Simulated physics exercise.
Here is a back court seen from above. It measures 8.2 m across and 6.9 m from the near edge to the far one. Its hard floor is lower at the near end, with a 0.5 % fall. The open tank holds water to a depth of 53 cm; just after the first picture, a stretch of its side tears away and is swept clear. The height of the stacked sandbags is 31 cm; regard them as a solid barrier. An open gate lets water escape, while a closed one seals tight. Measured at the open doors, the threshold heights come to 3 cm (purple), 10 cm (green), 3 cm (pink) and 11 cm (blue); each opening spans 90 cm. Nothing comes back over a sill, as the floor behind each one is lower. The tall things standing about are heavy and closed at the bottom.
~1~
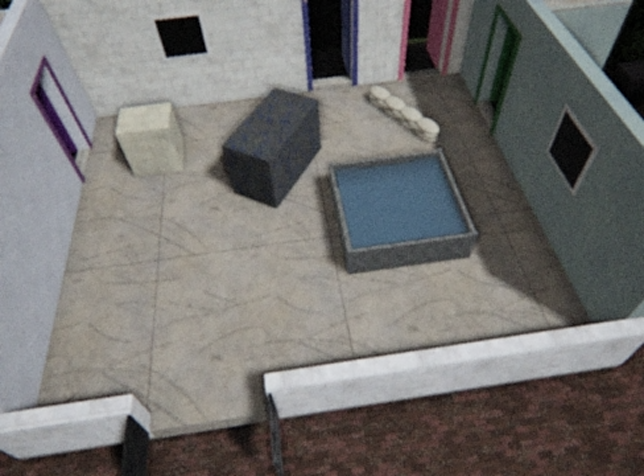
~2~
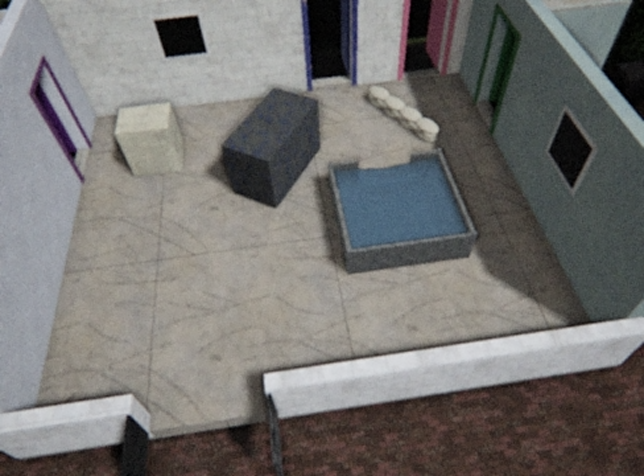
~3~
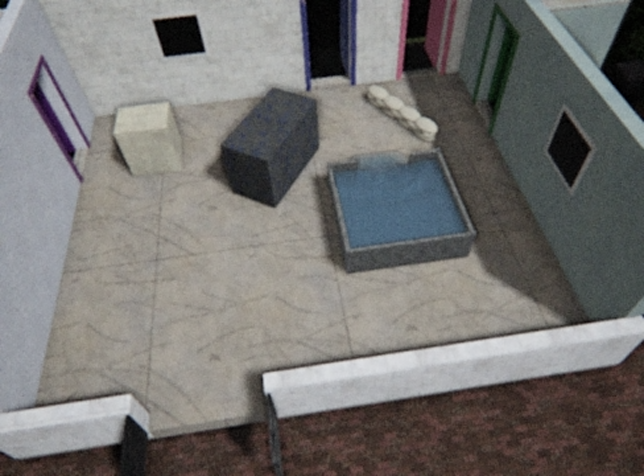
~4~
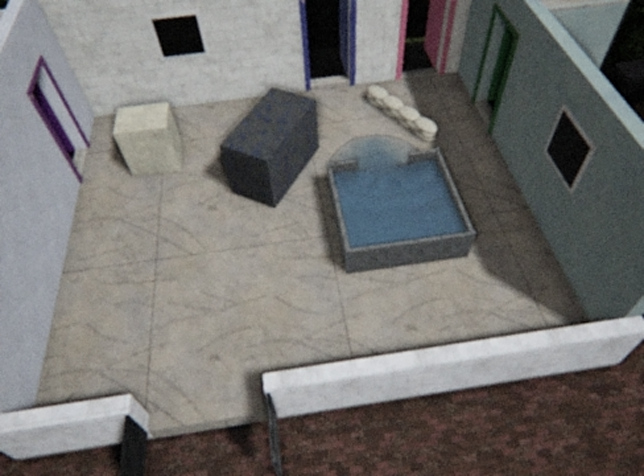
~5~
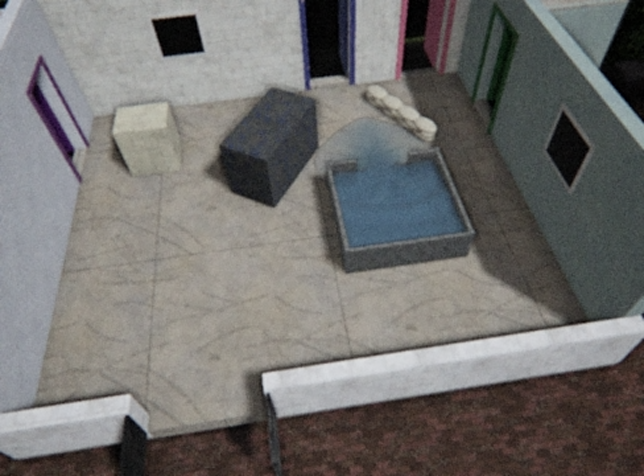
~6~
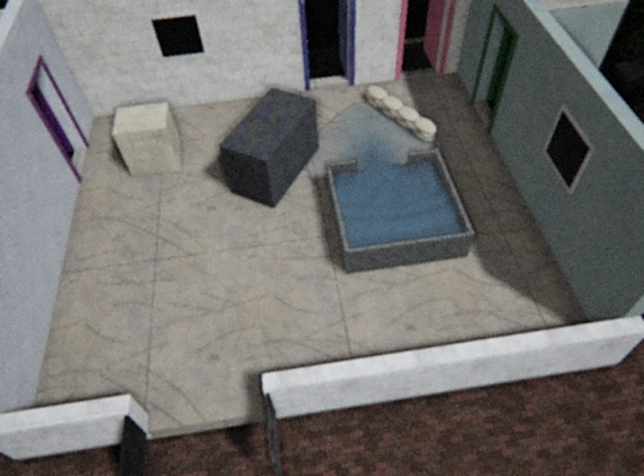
Water pouring through a gap in the far side of an open tank, fanning across a walled court's floor toward stacked sandbags.
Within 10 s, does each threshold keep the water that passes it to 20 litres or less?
The purple door does not; the green door does; the pink door does; the blue door does not.
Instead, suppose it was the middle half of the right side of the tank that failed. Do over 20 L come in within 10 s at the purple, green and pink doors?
Then purple would come out on the low side, green on the low side and pink on the high side.
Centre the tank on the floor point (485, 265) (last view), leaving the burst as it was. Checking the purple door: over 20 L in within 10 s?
Then: Purple above.
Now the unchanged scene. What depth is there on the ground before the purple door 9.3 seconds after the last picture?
Depth: Approx. 6.5 cm.
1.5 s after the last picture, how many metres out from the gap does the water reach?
4.4 m.
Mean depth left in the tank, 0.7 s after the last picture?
Average depth: About 38 cm.
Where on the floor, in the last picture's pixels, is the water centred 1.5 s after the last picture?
I'd put it close to (374, 179).
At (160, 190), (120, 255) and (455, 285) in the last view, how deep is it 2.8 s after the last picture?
About 0, 0 and 0 cm.
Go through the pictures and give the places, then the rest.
The first frame shows the open tank at (398, 200) is whole and still, 53 cm deep.
In the second frame, water pours out on the open tank's far side and has run 0.5 m, to a hidden place; typically 8 cm deep outside, 53 cm at the open tank's back.
In the third frame, water pours out on the open tank's far side and has run 0.8 m, to (394, 154); typically 9 cm deep outside, 53 cm at the open tank's back.
In the fourth frame, water pours out on the open tank's far side and has run 1.3 m, to (376, 137); typically 6 cm deep outside, 53 cm at the open tank's back.
In the fifth frame, the front is at (371, 120), 1.8 m from the gap on the open tank's far side; 2.7 m2 of floor is under water; 53 cm left at the back of the open tank.
In the sixth frame, the front is at (355, 106), 2.3 m from the gap on the open tank's far side; 3.7 m2 of floor is under water; 49 cm left at the back of the open tank.
Then, 0.7 s after the last picture water covers 10 % of the floor and is deepest (30 cm) near (378, 176); purple door not reached, green door not reached, pink door not reached, blue door 20 cm at the sill, 4 L in.
Then, 1.5 s after the last picture water covers 15 % of the floor and is deepest (30 cm) near (312, 91); purple door not reached, green door 2 cm at the sill, 0 L in, pink door 1 cm at the sill, 0 L in, blue door 27 cm at the sill, 62 L in.
Then, 2.8 s after the last picture water covers 25 % of the floor and is deepest (21 cm) near (312, 91); purple door not reached, green door 1 cm at the sill, 0 L in, pink door 2 cm at the sill, 0 L in, blue door 19 cm at the sill, 149 L in.
Then, 5.3 s after the last picture water covers 45 % of the floor and is deepest (14 cm) near (329, 94); purple door 8 cm at the sill, 33 L in, green door 4 cm at the sill, 0 L in, pink door 2 cm at the sill, 0 L in, blue door 13 cm at the sill, 190 L in.
Then, 9.3 s after the last picture water covers 70 % of the floor and is deepest (8 cm) near (176, 113); purple door 6 cm at the sill, 91 L in, green door 3 cm at the sill, 0 L in, pink door 2 cm at the sill, 0 L in, blue door 7 cm at the sill, 193 L in.
